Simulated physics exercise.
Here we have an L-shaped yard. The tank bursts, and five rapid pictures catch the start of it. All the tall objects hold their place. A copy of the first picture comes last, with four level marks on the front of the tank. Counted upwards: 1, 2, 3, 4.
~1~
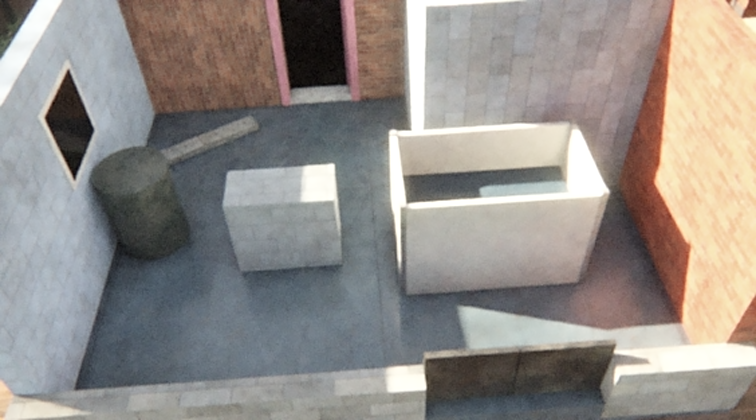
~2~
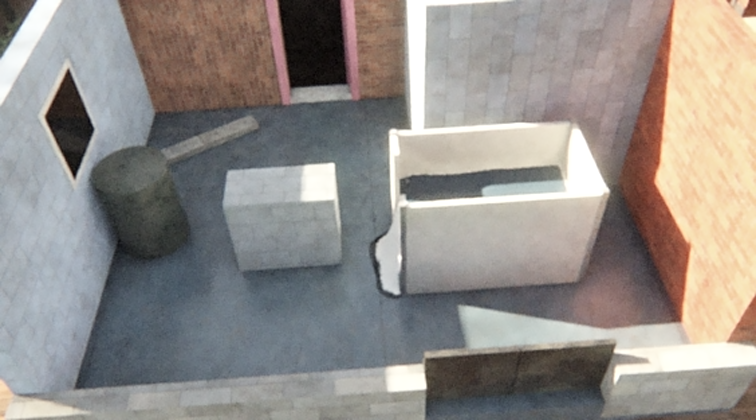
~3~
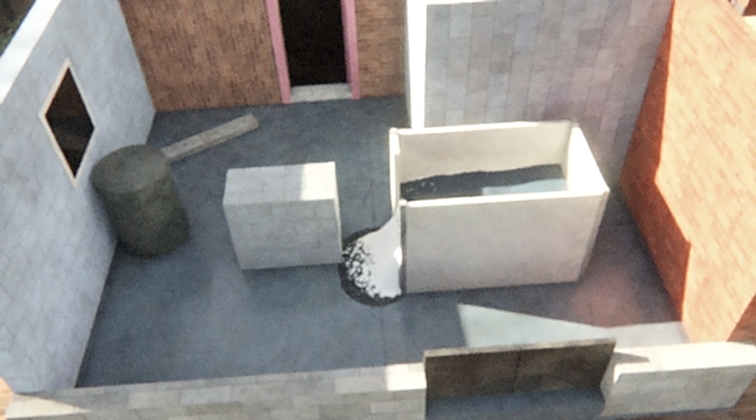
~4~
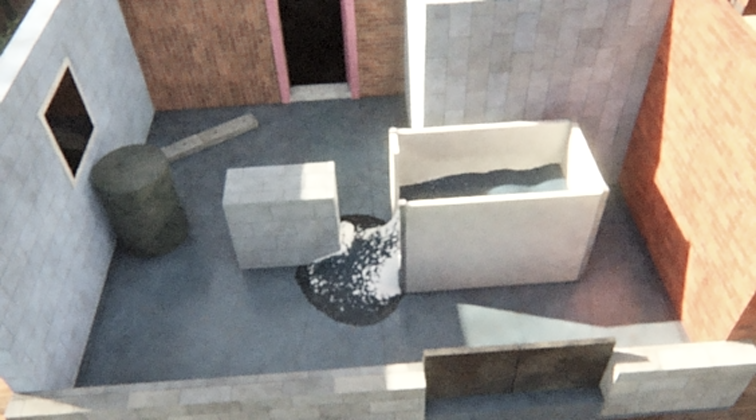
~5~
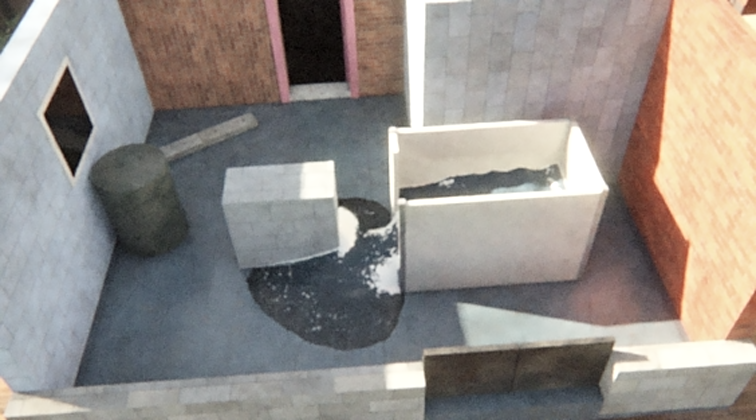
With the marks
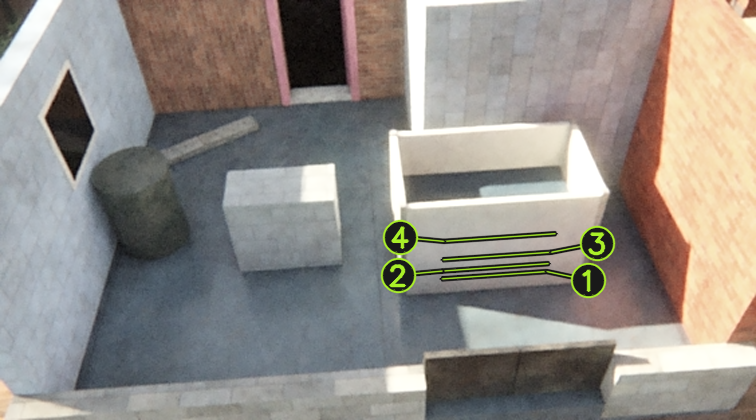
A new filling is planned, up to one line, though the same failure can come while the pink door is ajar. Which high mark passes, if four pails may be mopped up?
The answer is line 4.
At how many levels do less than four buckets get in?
All four.
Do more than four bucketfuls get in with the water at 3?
No, that is safe.
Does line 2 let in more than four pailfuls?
No.
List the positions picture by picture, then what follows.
In the first frame, water in the tank at rest, its middle at (488, 202); foot of the pink doorway at (321, 102); shut gate at (518, 355).
In the second frame, front seen at (385, 238), 1 % of the ground wet.
In the third frame, front seen at (355, 242), 3 % of the ground wet.
In the fourth frame, front seen at (308, 282), 5 % of the ground wet.
In the fifth frame, front seen at (258, 289), 9 % of the ground wet.
On the marked copy, 1 at (494, 275); 2 at (495, 267); 3 at (497, 256); 4 at (499, 237); from the bottom up 1, 2, 3, 4.
Choosing 1, nothing gets over.
Choosing 2, nothing gets over.
Choosing 3, nothing gets over.
Choosing 4, a bucket or two gets in.
